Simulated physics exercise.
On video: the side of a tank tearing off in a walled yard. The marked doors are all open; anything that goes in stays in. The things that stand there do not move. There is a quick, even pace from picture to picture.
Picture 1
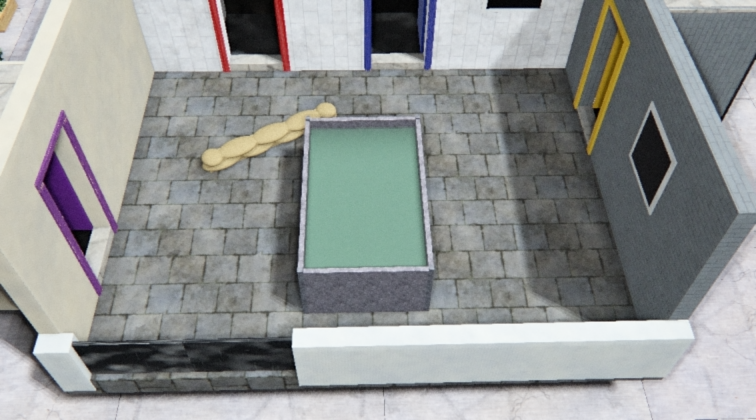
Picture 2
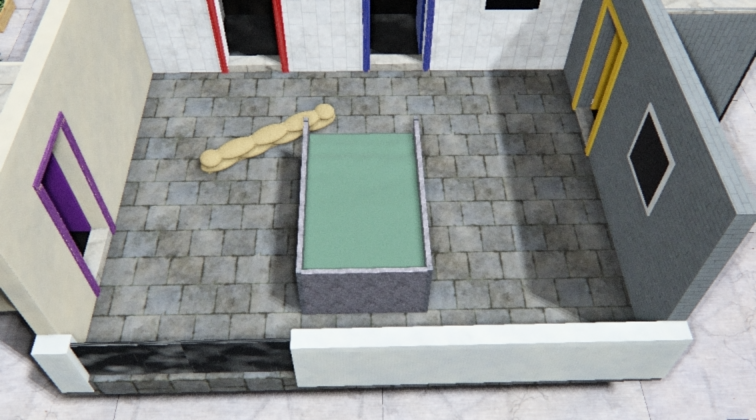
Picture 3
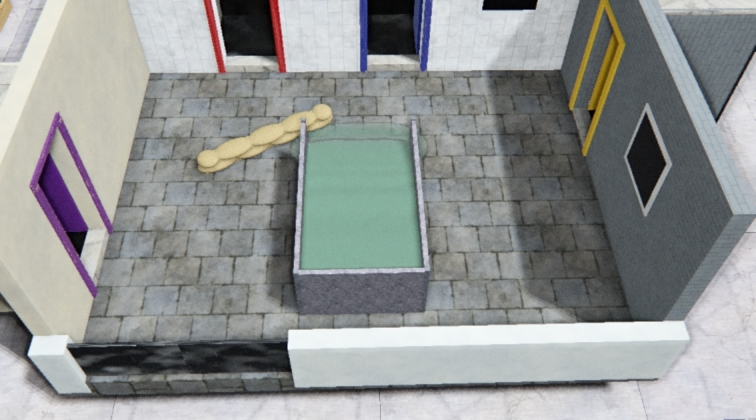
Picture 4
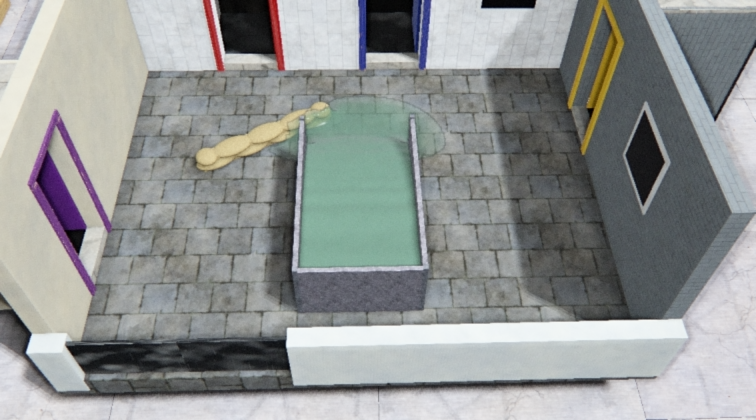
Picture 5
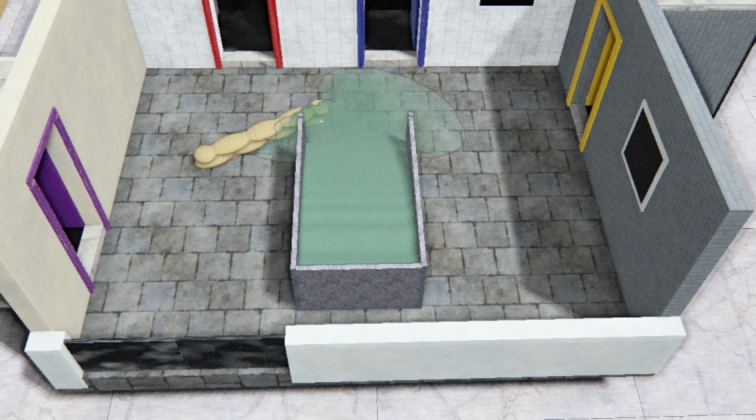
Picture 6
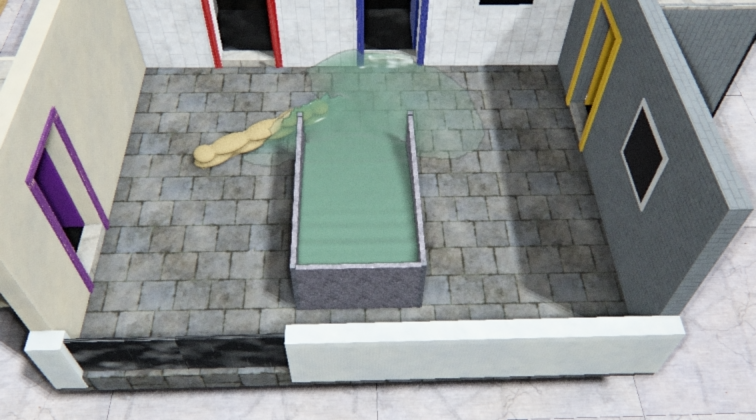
Green water pours from the tank's open far side and spreads across the paved yard.
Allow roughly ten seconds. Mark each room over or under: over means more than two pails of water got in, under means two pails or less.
Yellow door: Over, red door: Under, blue door: Over, purple door: Under.
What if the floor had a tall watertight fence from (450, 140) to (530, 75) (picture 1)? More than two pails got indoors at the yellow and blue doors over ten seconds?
In turn: The yellow door stays shy of it; the blue door tops the mark.
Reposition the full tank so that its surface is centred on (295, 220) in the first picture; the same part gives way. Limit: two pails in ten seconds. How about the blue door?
Blue door: Past the limit.
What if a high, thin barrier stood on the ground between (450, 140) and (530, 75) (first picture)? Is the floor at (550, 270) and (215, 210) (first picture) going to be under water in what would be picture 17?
Result, in order: Bone-dry / swamped.
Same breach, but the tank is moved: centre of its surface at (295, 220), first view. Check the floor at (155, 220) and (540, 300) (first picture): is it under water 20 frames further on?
The first spot is swamped, the second spared.
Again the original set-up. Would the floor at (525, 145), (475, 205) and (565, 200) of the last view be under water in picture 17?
Result, in the order given: Not wetted / not wetted / not wetted.
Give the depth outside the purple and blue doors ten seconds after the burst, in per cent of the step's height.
About 50 and 30 %.
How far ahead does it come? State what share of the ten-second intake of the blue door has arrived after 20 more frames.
About 95 per cent.
A moment on, water covers 30 % of the floor; the yellow door not reached, the red door wet at the sill, nothing in, the blue door far over two buckets in, the purple door not reached.
Next, water covers 45 % of the floor; the yellow door wet at the sill, nothing in, the red door wet at the sill, nothing in, the blue door far over two buckets in, the purple door not reached.
Then, water covers 75 % of the floor; the yellow door over two buckets in, the red door wet at the sill, nothing in, the blue door far over two buckets in, the purple door wet at the sill, nothing in.
Later, water covers 90 % of the floor; the yellow door far over two buckets in, the red door wet at the sill, nothing in, the blue door far over two buckets in, the purple door wet at the sill, nothing in.
In the end, water covers 95 % of the floor; the yellow door far over two buckets in, the red door wet at the sill, nothing in, the blue door far over two buckets in, the purple door wet at the sill, nothing in.
